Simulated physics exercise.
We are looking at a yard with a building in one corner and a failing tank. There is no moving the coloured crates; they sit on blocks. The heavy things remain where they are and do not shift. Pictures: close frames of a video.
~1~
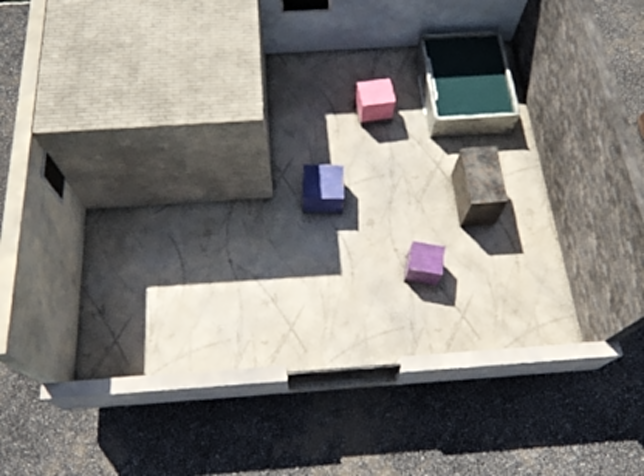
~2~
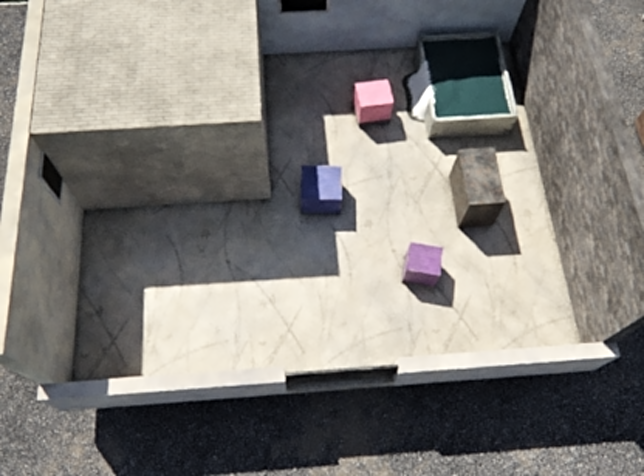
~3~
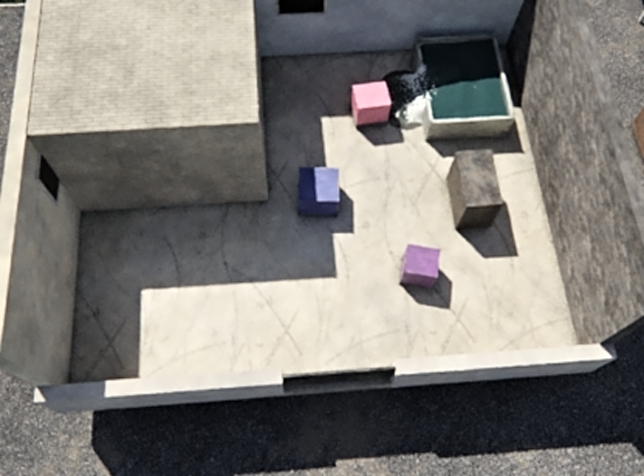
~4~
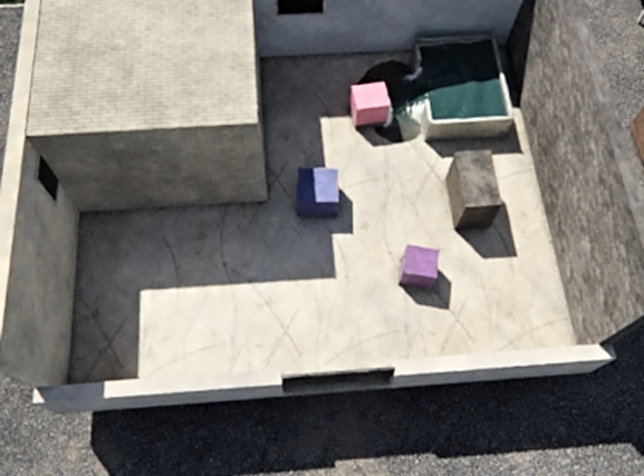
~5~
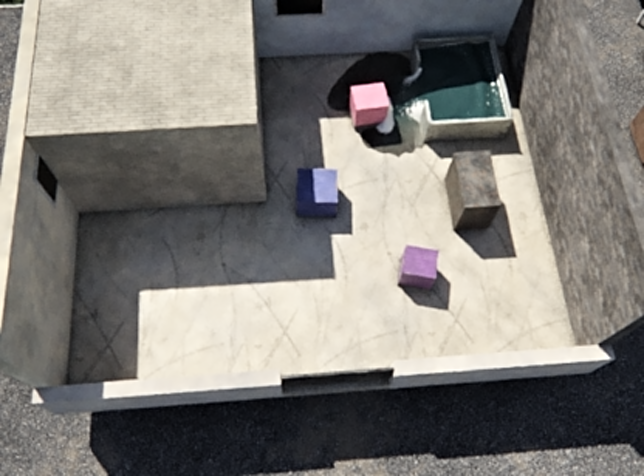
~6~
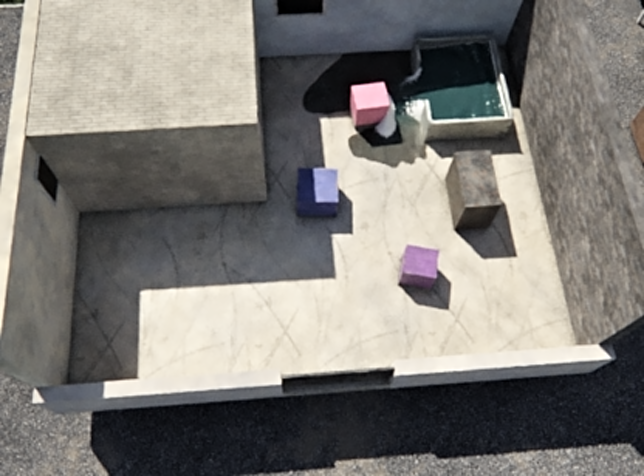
Water pours from the left side of an open tank and spreads around the pink crate.
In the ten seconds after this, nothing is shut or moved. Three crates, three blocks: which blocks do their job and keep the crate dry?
One by one: The pink crate will be a wet one, the blue crate will be a wet one, the purple crate will be a wet one.
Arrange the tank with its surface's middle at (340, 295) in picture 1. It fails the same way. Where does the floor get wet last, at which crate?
It is the pink one.
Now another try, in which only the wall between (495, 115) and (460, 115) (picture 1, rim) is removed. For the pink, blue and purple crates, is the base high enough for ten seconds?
I'd expect the pink crate remains untouched, the blue crate goes wet, and the purple crate remains untouched.
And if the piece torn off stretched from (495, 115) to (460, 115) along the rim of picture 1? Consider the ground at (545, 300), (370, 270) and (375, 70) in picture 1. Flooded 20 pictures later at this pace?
Spot one inundated, spot two inundated, spot three spared.
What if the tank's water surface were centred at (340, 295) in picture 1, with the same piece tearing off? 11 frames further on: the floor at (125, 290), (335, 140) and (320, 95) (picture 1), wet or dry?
First drenched; next unwetted; last unwetted.
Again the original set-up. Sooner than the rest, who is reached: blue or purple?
The blue crate, I say.
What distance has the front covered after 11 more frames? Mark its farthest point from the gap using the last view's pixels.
Close to (350, 272), I think.
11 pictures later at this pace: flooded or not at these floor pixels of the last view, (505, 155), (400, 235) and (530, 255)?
Status per point, in sequence: Unwetted, then waterlogged, then unwetted.
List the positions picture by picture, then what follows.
In the first picture, the open tank at (468, 76) is whole and still.
In the second picture, water pours out at (425, 90) and has run to (419, 118).
In the third picture, the front is at a hidden place, out from the gap at (422, 93).
In the fourth picture, water pours out at (421, 94) and has run to a hidden place.
In the fifth picture, the front is at (332, 100), out from the gap at (420, 94).
In the sixth picture, water pours out at (421, 94) and has run to (308, 99).
A moment on, water covers 20 % of the floor; the pink crate water round its plinth, the blue crate water round its plinth, the purple crate not reached.
Next, water covers 30 % of the floor; the pink crate water round its plinth, the blue crate water round its plinth, the purple crate water round its plinth.
Then, water covers 45 % of the floor; the pink crate water round its plinth, the blue crate water round its plinth, the purple crate water round its plinth.
Later, water covers 65 % of the floor; the pink crate water round its plinth, the blue crate water round its plinth, the purple crate water round its plinth.
In the end, water covers 85 % of the floor; the pink crate was topped, the blue crate was topped, the purple crate was topped.
